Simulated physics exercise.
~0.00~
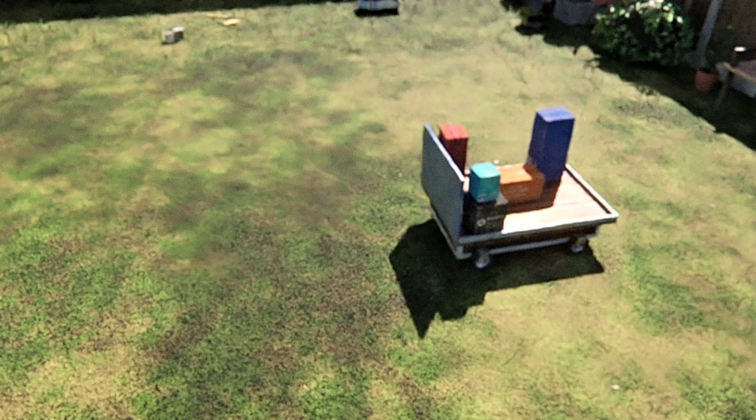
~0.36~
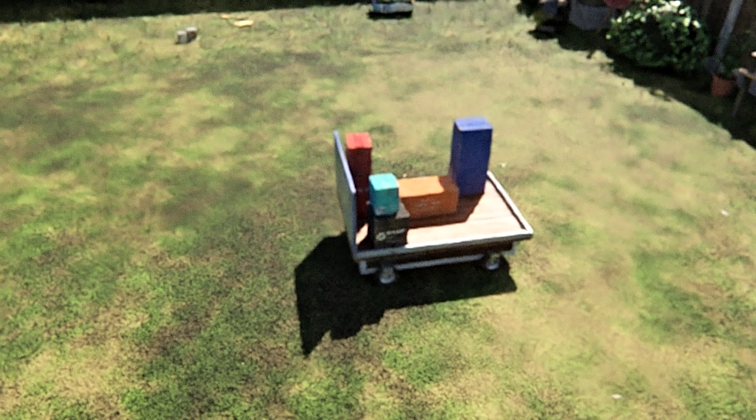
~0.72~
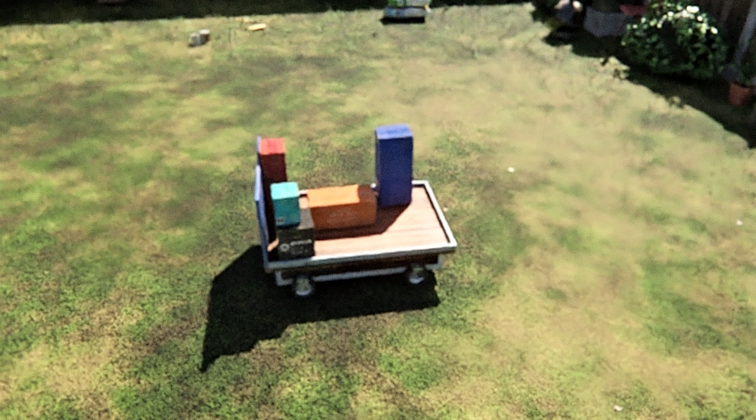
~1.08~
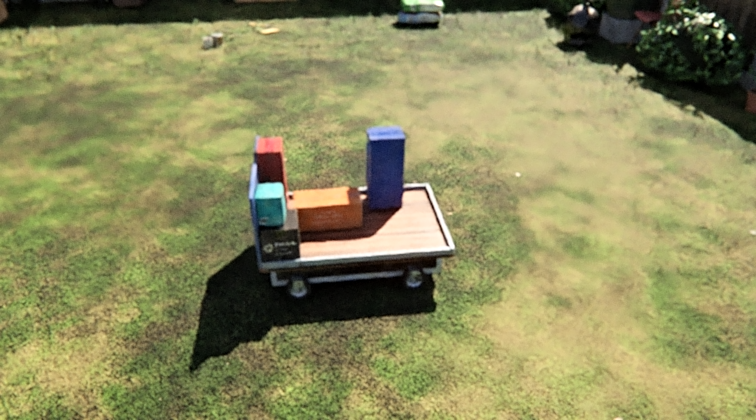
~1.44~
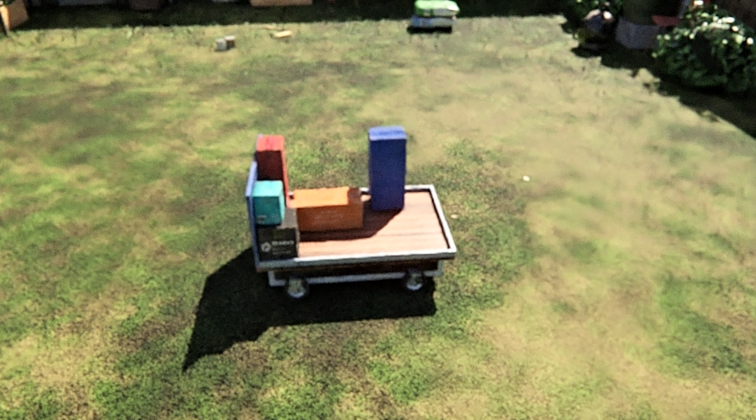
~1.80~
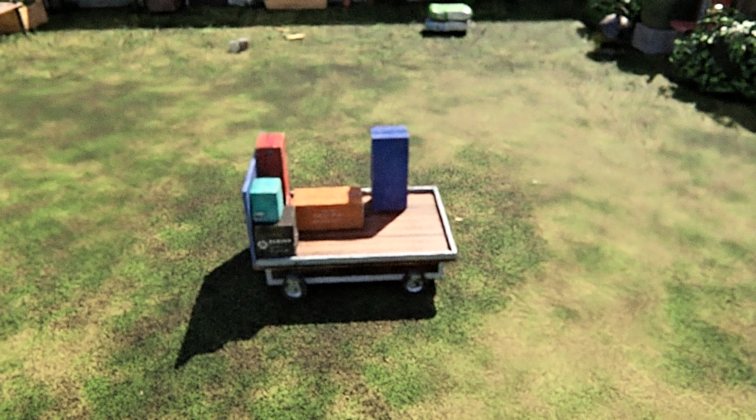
A flat cart carrying red, orange, turquoise, blue and black boxes moved left across a sunny lawn, then stayed at about the same spot in view as the background shifted, ending with all five boxes still on its deck and the tall blue one upright.
